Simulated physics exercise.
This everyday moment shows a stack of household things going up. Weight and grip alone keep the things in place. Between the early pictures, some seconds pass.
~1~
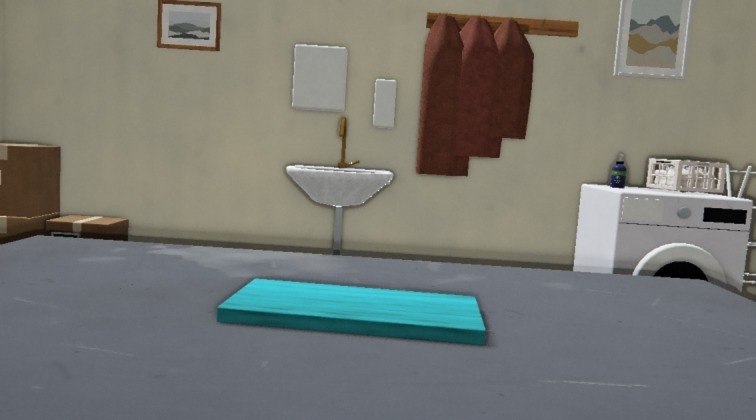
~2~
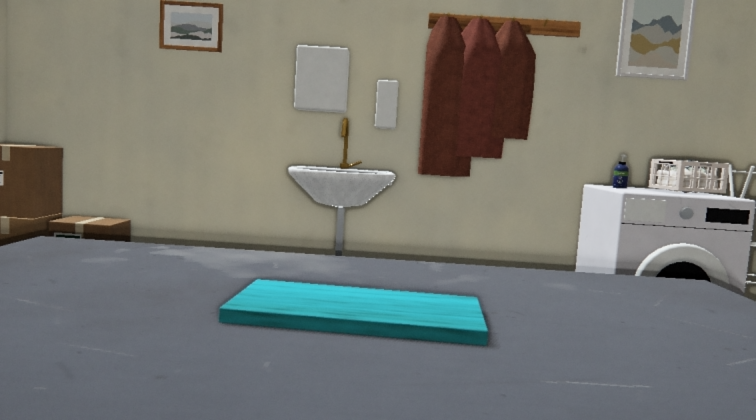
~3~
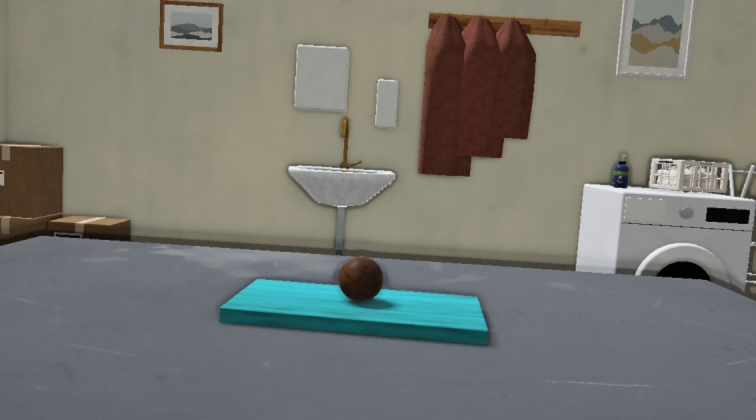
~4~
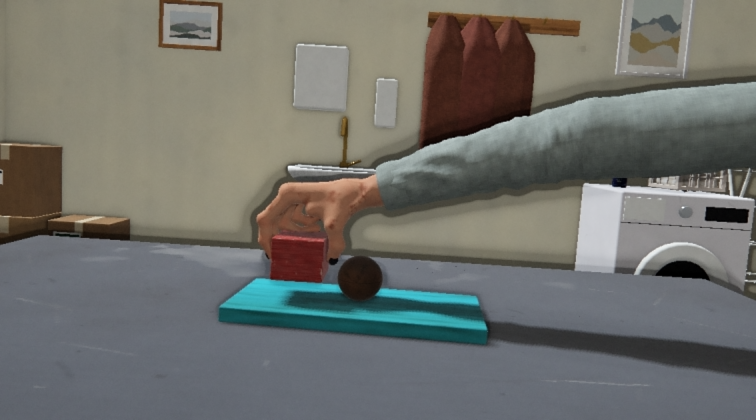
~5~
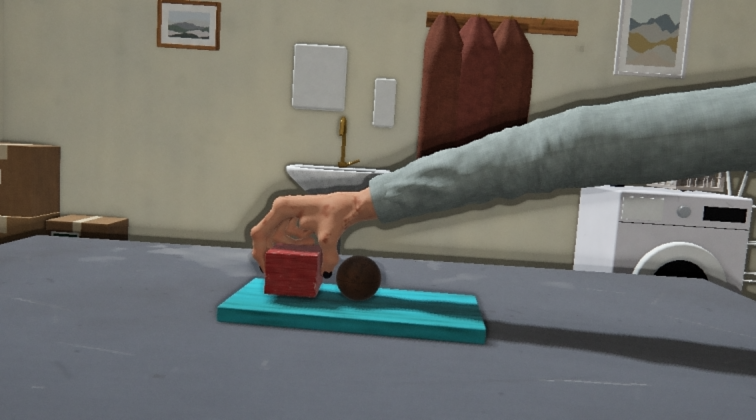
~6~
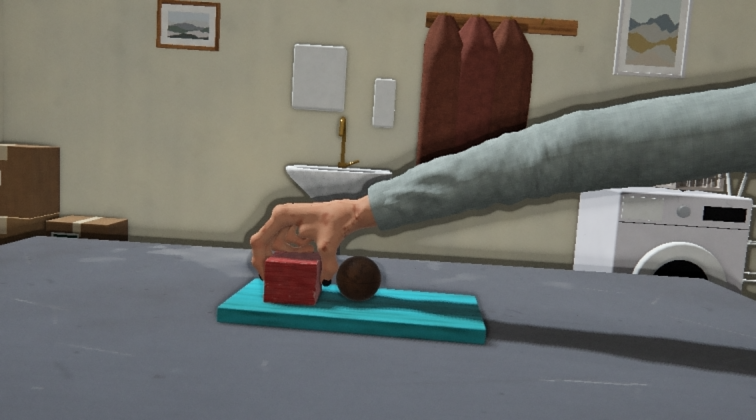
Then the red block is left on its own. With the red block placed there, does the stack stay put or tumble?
You'll see everything stays upright.
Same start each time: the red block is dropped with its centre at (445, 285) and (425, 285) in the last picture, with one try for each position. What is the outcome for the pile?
Result of try one: The pile remains stable; result of try two: The pile remains stable.
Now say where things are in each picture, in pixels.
In the first frame, the last thing is not in view yet.
In the second frame, the last thing is not in view yet.
In the third frame, the last thing is not in view yet; brown ball (361, 279).
In the fourth frame, still above its spot; red block (301, 255); brown ball (360, 278).
In the fifth frame, still above its spot; red block (295, 269); brown ball (359, 278).
In the sixth frame, in place under the hand; red block (295, 276); brown ball (359, 278).
Then, 1.00 s on from there, no change.
Then, 2.10 s on from there, red block resting near (295, 277).
In the end, all 3 unmoved. At the end, from the last picture's camera, red block near (295, 277). The pile holds.
